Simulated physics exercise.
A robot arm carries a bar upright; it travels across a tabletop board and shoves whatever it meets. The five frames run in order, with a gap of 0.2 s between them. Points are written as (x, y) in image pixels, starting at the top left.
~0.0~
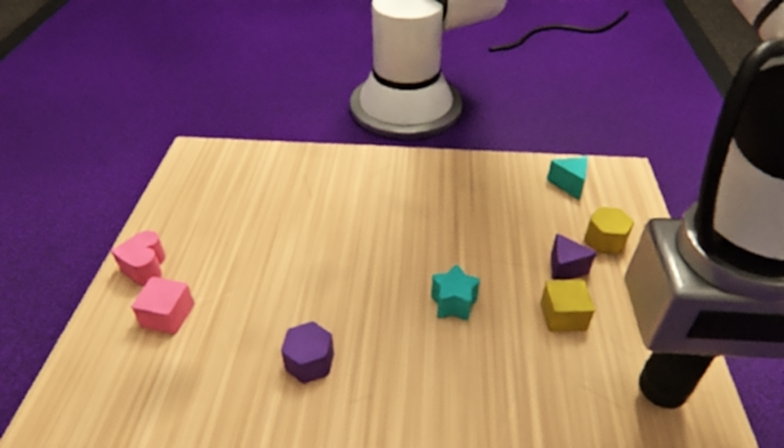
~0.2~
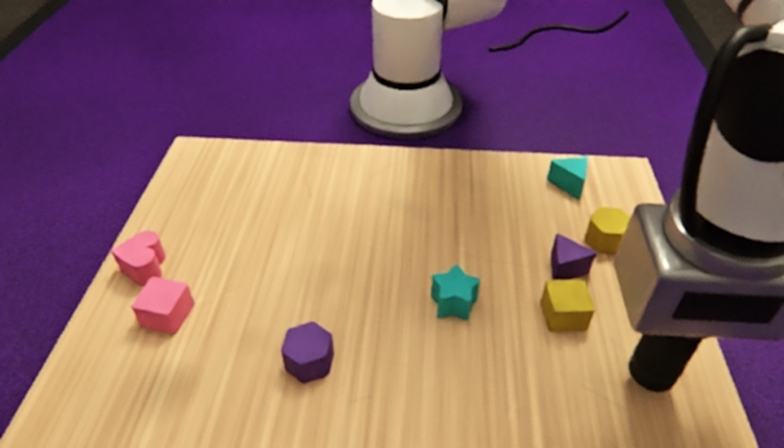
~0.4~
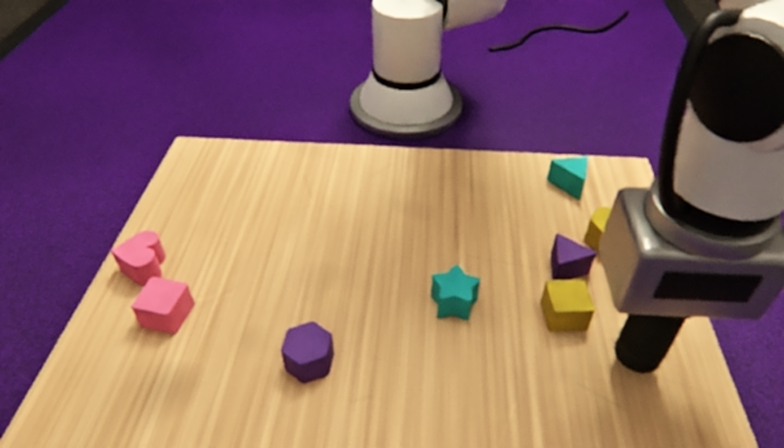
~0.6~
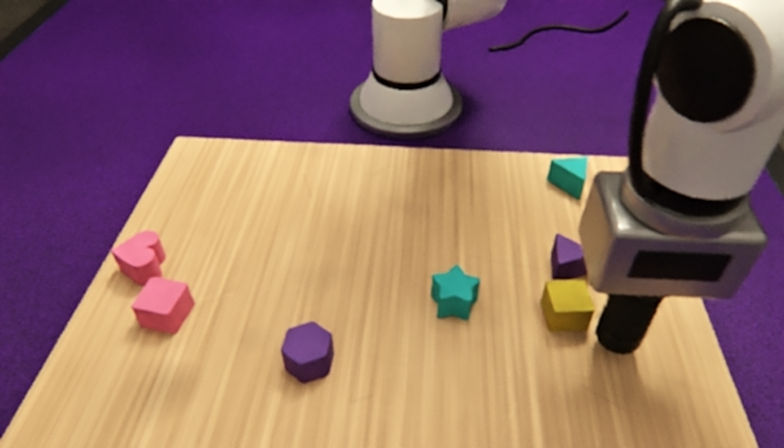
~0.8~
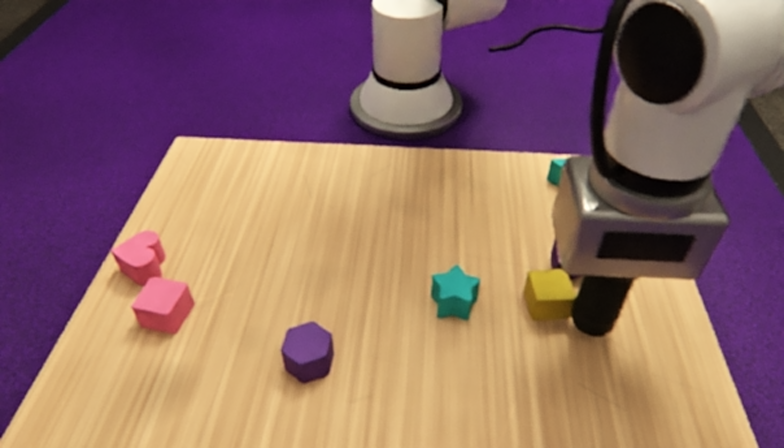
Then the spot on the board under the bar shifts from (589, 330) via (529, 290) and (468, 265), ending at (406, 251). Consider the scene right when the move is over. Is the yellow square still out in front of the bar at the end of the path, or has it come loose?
By then it is in front of the bar.
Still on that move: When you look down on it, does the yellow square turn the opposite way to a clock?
Yes, I think so.
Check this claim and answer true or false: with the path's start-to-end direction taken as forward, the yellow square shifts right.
False.
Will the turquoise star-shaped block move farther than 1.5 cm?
I'd say no.
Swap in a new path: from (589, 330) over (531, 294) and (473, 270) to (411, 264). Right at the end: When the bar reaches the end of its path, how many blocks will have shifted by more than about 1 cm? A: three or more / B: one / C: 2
B
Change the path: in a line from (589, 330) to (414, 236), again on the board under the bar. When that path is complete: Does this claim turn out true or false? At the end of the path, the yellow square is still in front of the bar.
That claim is false.
The first path, step by step. One third of the way, bar at (531, 281); yellow square at (491, 254), turned 25° anticlockwise.
Two thirds of the way, bar at (469, 255); yellow square at (432, 243), turned 75° anticlockwise.
At the end, bar at (406, 241); turquoise star-shaped block unmoved; yellow square at (370, 241), turned 125° anticlockwise; purple triangular piece unmoved.
